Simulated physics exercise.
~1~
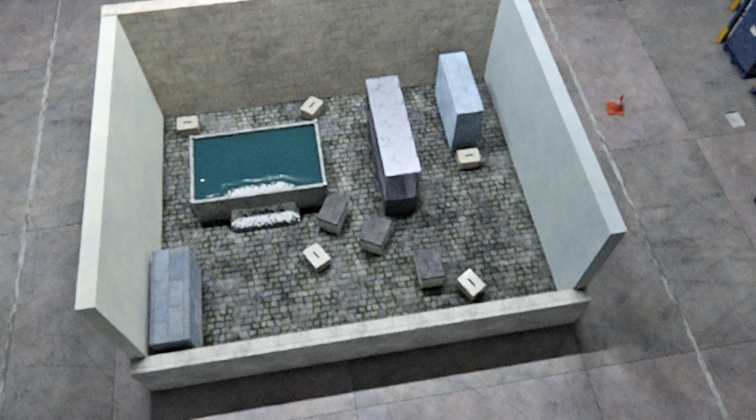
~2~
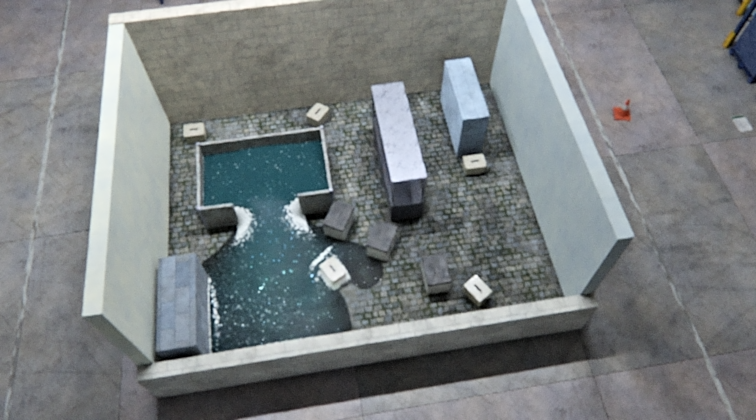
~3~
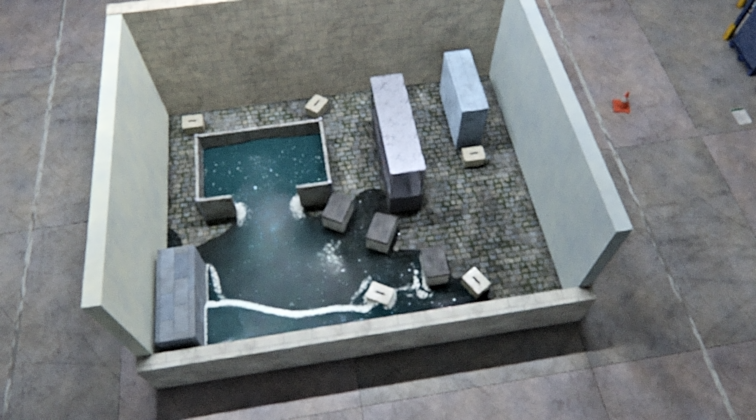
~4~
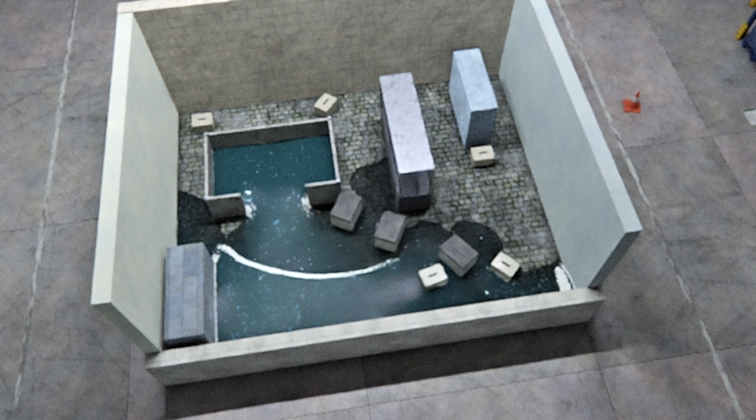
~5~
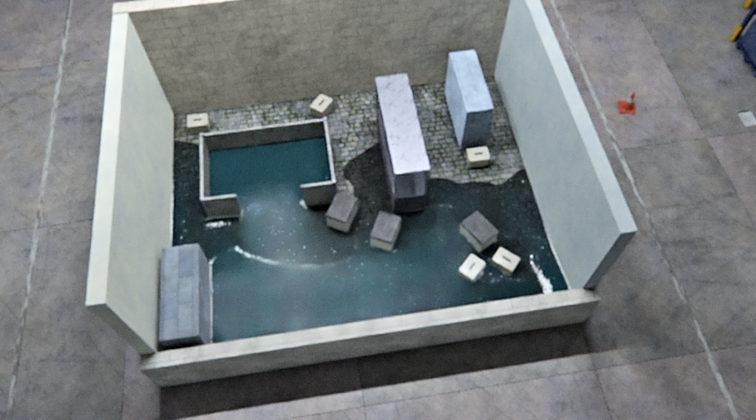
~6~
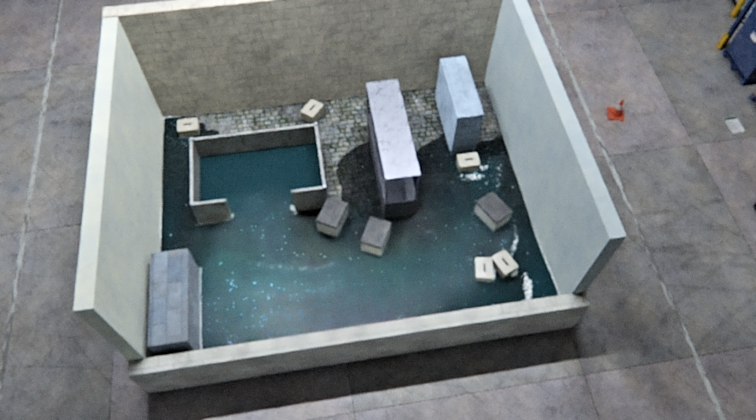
Walled hall flooding as water bursts from a tank's front, pushing a few blocks rightward until dark water covers most of the floor.
